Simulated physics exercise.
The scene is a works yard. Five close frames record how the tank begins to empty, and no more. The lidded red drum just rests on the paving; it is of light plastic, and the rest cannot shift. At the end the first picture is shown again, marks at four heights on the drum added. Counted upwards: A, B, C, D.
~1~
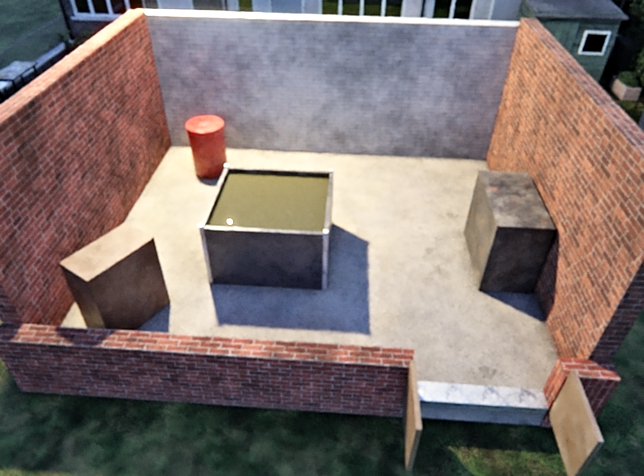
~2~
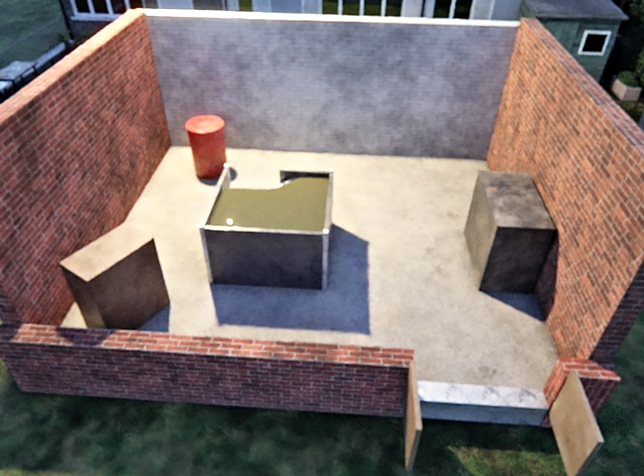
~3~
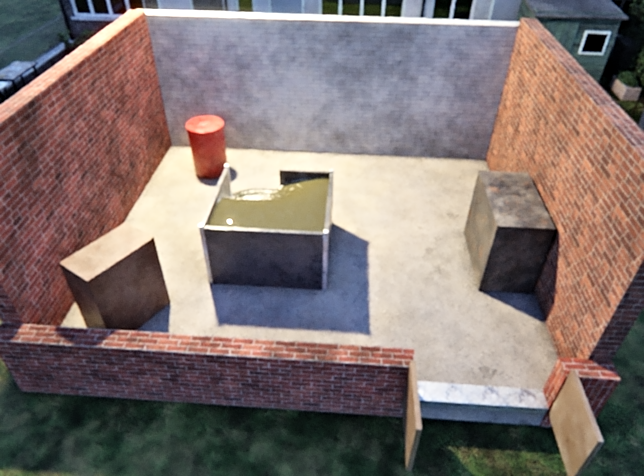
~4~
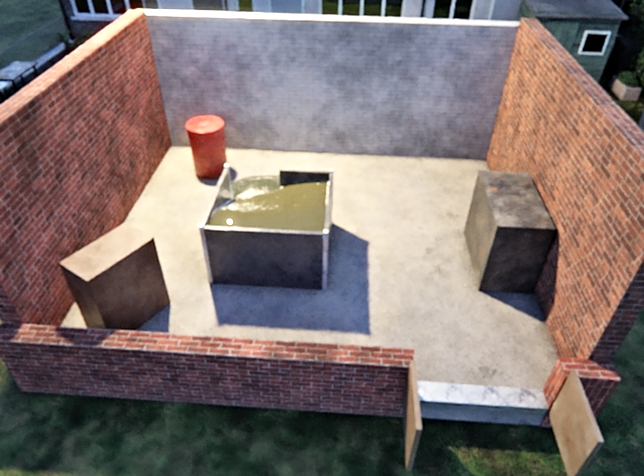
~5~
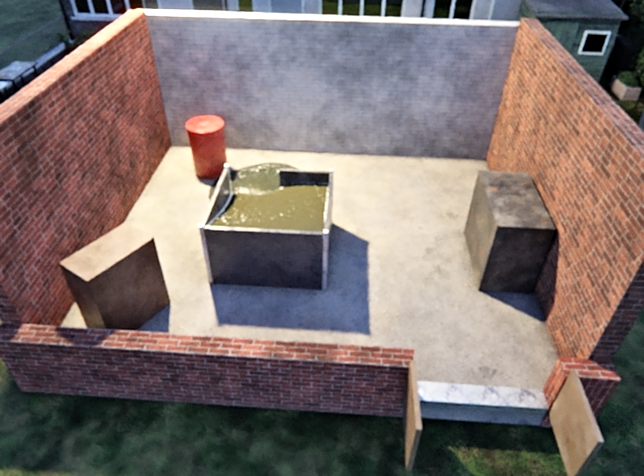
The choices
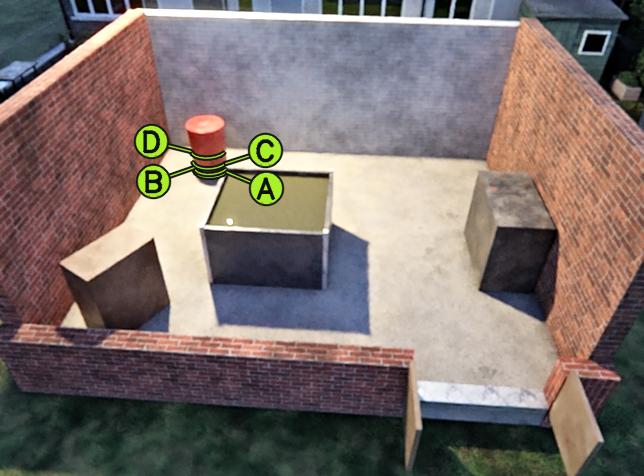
To begin with, a square tank full of murky green water stands in a brick-walled yard, near a red drum. A gap opens in its back side and the water there dips, then churns and ripples, and water spreads out behind the tank on the side near the drum.
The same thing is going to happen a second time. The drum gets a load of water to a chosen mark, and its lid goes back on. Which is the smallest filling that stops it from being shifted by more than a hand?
Go for D.
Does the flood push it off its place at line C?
Yes, that goes wrong.
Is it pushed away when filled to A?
Yes, that goes wrong.
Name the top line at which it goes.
That would be C.
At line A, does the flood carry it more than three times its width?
Yes, clearly.
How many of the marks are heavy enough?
One of the four.
On the marked copy, A at (207, 177); B at (207, 174); C at (206, 168); D at (204, 158); from the bottom up A, B, C, D.
For line A, it is pushed about 5 times its own width away.
For line B, it is pushed about 4 times its own width away.
For line C, it is pushed about twice its own width away.
For line D, it does not move.
